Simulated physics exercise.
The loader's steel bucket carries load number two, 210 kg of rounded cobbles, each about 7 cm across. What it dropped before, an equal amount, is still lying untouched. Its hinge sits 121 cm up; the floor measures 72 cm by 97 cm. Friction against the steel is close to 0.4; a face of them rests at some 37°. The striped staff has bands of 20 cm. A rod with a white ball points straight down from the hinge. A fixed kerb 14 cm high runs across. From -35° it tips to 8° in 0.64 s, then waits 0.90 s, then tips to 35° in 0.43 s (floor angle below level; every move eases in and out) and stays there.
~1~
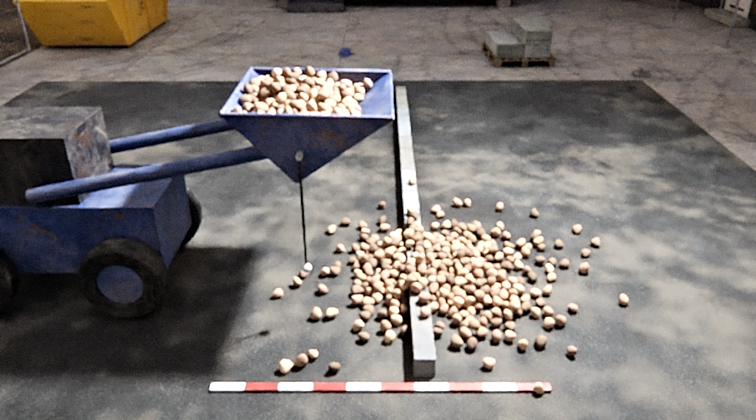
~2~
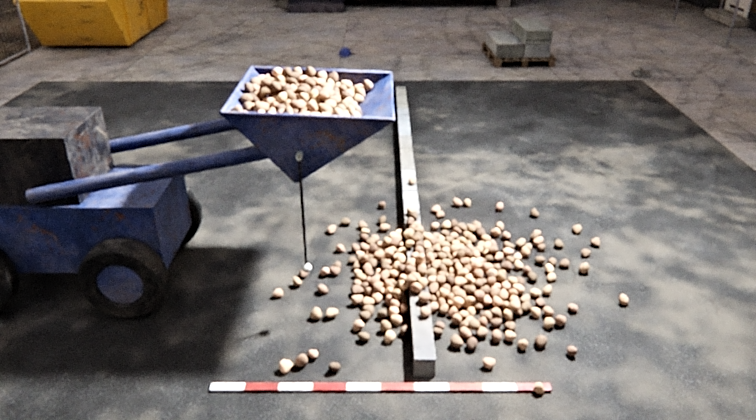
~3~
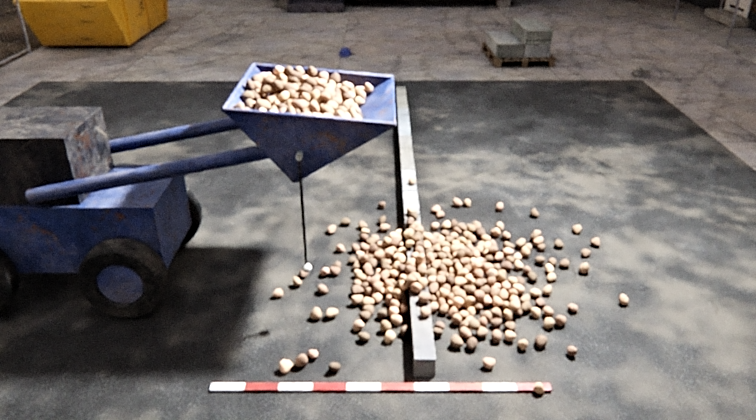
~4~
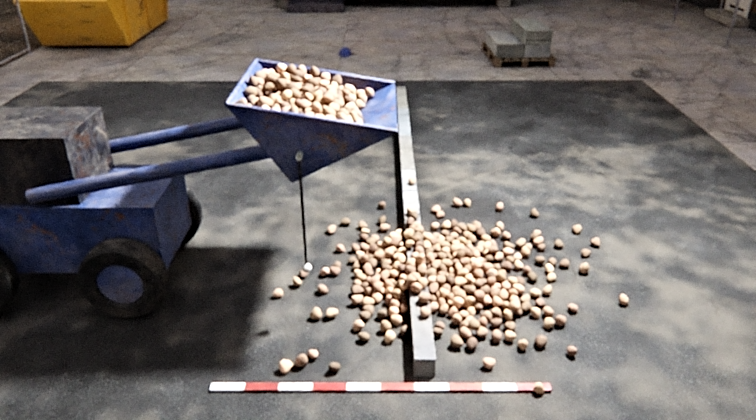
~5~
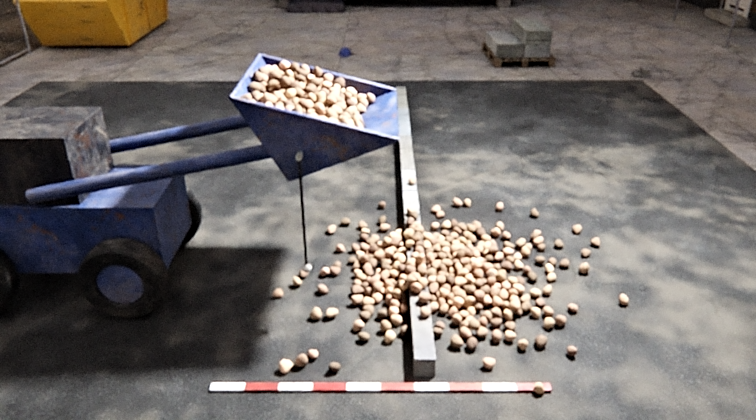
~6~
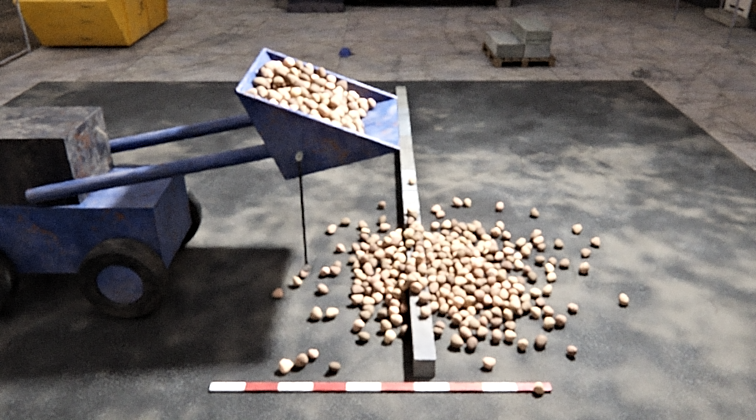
A blue loader's raised bucket, full of pale, rounded stones, slowly tilted forward, its right edge dipping while its back rose, and the scattered heap across the kerb below stayed still.
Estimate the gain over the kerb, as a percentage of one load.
About 61 per cent.
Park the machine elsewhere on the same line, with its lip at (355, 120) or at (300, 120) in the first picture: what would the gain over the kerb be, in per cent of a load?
Near 15 per cent from the first place, 0 from the second.
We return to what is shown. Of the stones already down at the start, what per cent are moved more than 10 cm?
Roughly 5 per cent of them.
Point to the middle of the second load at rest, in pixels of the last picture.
Around (435, 261).
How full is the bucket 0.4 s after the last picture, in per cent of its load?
It holds some 100 per cent.
Then, 0.2 s after the last picture the floor is at 1°; in per cent of one load, 100 in the bucket, 37 on this side of the kerb, 63 over the kerb; the foremost stones are at (602, 266).
Then, 0.4 s after the last picture the floor is at 8°; in per cent of one load, 100 in the bucket, 37 on this side of the kerb, 63 over the kerb; the foremost stones are at (602, 266).
Then, 2.1 s after the last picture the floor is at 35°; in per cent of one load, 18 in the bucket, 88 on this side of the kerb, 94 over the kerb; the foremost stones are at (602, 266).
Then, 4.5 s after the last picture the floor is at 35°; in per cent of one load, 0 in the bucket, 76 on this side of the kerb, 124 over the kerb; the foremost stones are at (605, 267). Net gain over the kerb, 61.
